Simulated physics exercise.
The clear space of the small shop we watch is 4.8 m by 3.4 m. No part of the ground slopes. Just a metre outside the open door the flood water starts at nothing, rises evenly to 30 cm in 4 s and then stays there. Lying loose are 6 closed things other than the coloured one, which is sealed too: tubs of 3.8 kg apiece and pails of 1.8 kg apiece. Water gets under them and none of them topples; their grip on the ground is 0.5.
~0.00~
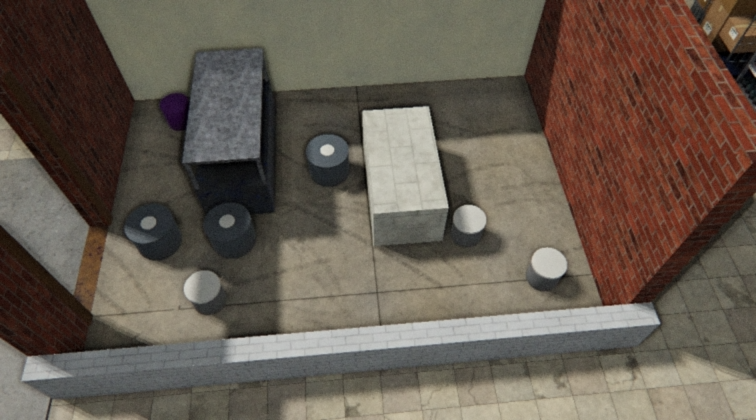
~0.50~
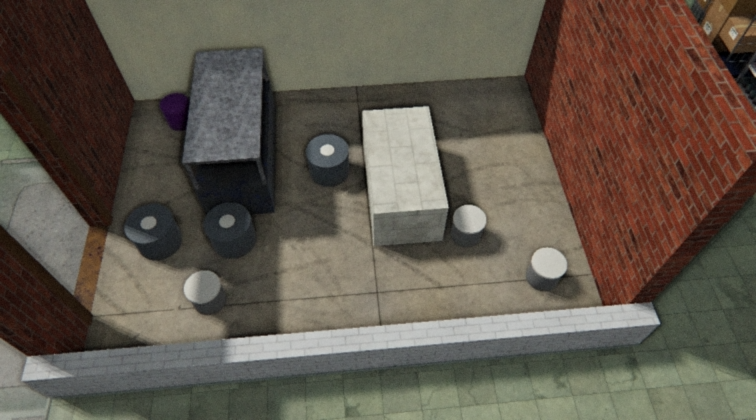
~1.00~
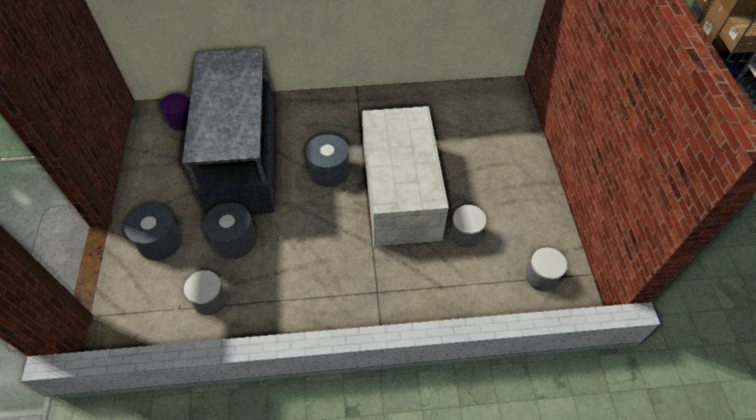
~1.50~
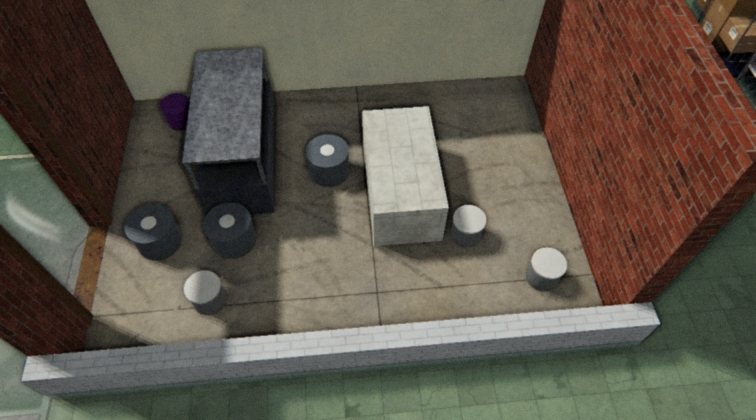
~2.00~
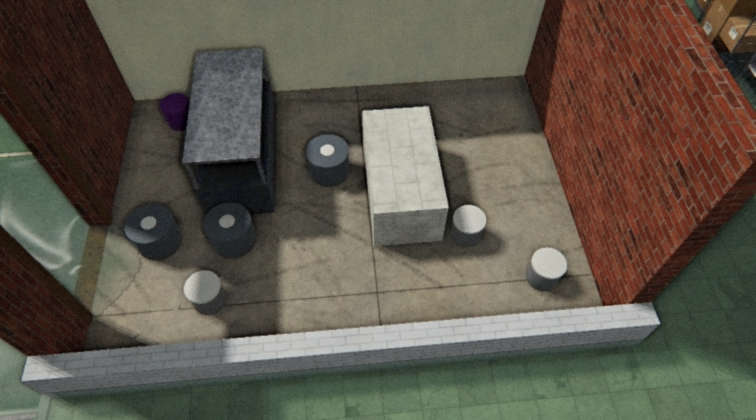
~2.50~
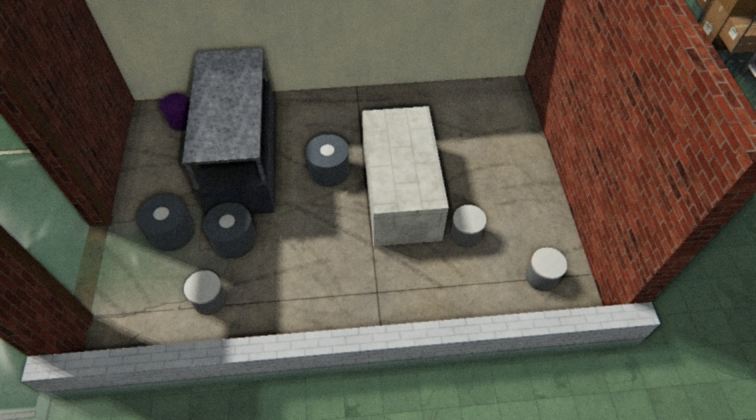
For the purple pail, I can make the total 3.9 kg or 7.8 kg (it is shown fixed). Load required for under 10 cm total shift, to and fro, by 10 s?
No listed ballast does the job.
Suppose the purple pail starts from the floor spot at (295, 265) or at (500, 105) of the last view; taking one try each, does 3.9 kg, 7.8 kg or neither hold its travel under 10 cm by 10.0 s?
In turn: Neither holds; neither is enough.
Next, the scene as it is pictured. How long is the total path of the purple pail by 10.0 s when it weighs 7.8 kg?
About 60 cm.
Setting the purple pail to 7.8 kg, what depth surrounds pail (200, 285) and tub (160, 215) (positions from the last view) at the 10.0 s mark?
17 and 8 cm.
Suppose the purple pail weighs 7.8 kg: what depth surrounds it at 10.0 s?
Close to 9 cm deep.
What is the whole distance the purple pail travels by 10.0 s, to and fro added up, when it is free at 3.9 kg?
250 cm in all.
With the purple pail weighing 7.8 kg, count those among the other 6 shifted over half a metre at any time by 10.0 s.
It adds up to 6.
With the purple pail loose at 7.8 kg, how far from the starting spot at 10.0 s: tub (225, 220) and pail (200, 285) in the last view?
First 200 cm, then 350 cm.
After 3.5 s the purple pail would be 0 cm from its start with 3.9 kg and 0 cm from its start with 7.8 kg; 0 cm of water round it then.
After 4.5 s the purple pail would be 4 cm from its start with 3.9 kg and 1 cm from its start with 7.8 kg; 3 cm of water round it then.
After 7.0 s the purple pail would be 41 cm from its start with 3.9 kg and 16 cm from its start with 7.8 kg; 10 cm of water round it then.
After 10.0 s the purple pail would be 69 cm from its start with 3.9 kg and 40 cm from its start with 7.8 kg; 9 cm of water round it then.
